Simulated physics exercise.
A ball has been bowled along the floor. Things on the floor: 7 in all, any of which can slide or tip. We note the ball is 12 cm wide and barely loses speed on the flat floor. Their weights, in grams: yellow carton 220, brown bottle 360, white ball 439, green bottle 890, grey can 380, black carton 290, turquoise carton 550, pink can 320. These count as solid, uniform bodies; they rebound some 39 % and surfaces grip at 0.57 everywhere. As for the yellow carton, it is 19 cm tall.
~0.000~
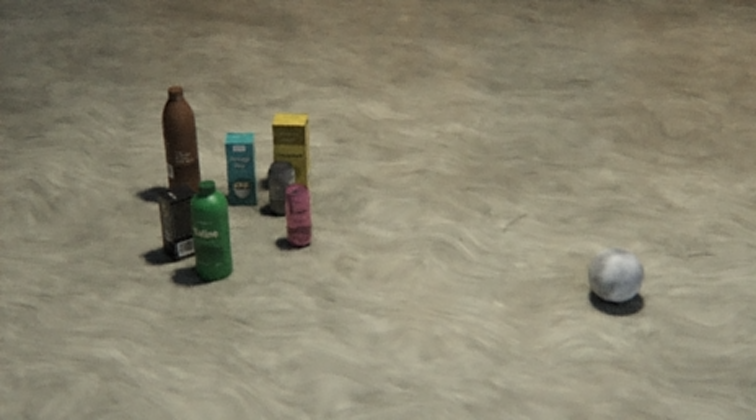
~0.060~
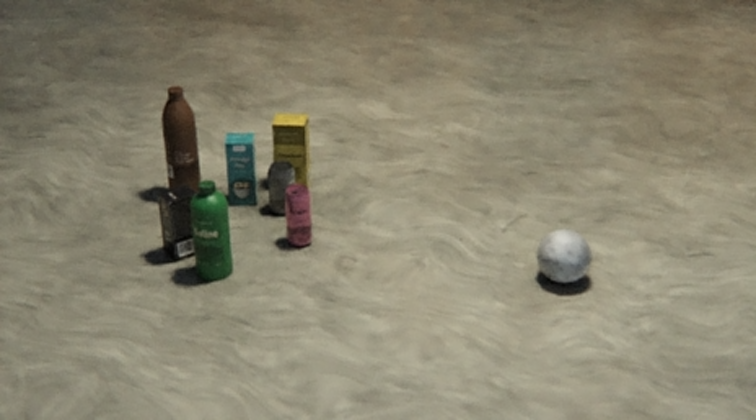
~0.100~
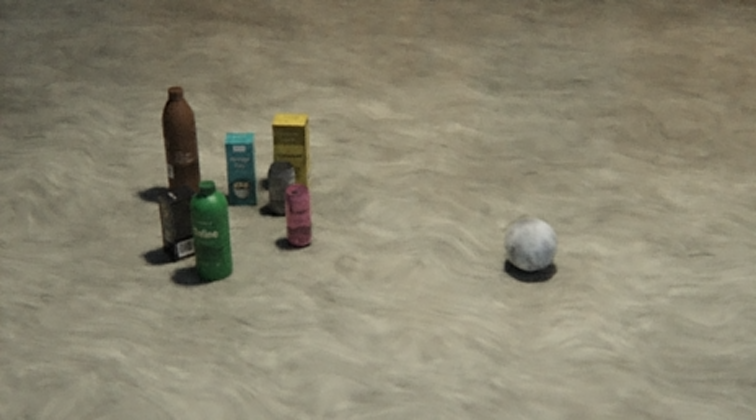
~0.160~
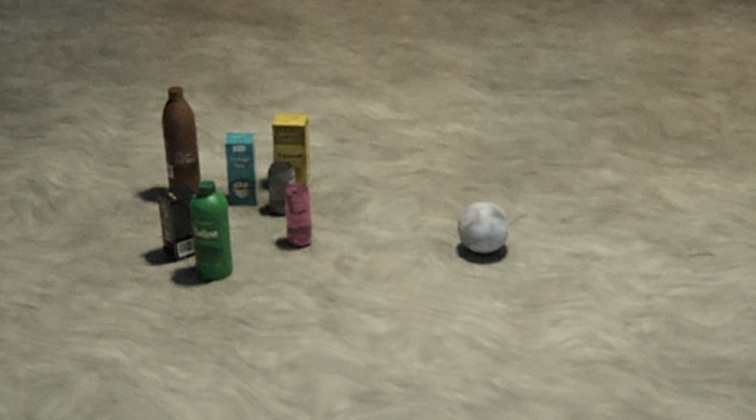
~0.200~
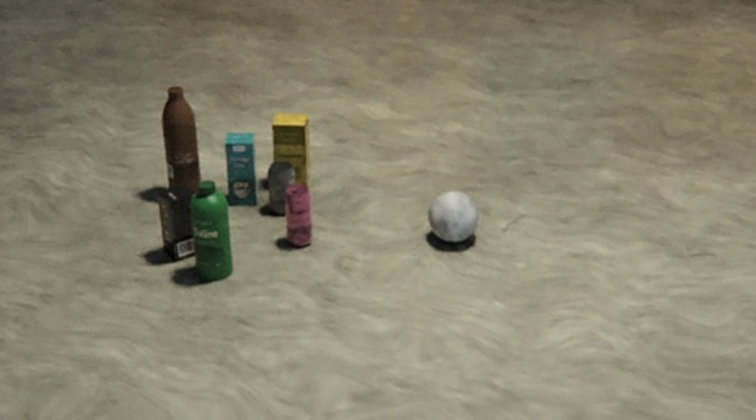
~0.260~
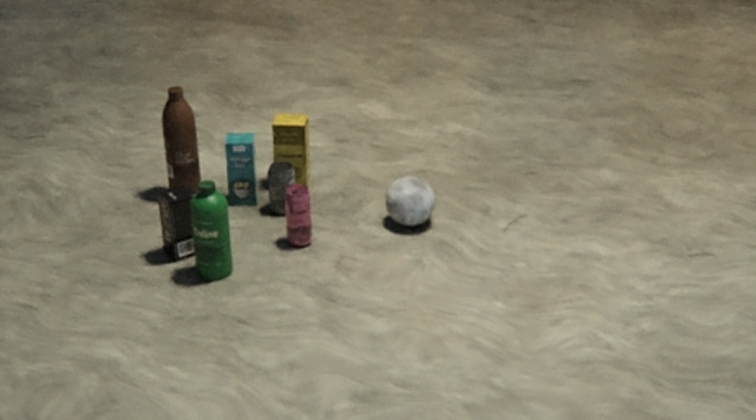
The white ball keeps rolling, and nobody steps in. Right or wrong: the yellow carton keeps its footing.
Wrong.
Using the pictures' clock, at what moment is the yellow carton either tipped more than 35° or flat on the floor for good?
I'd say around the 0.6 s mark.
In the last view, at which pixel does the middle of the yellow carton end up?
It winds up close to (210, 144).
After 0.46 s, ball has run 87 cm; white ball near (308, 158); yellow carton leaning 3° near (258, 144).
After 0.76 s, ball has run 121 cm; white ball near (244, 112); yellow carton on its side near (212, 142).
After 1.26 s, ball has run 177 cm; white ball near (158, 48); yellow carton on its side near (210, 144).
After 1.66 s, white ball near (104, 7); yellow carton on its side near (210, 144).
By the end (1.9 s), tipped over on the floor, yellow carton; the other 6 in place, give or take 8 cm. Seen from the same camera at the end, yellow carton near (210, 144).
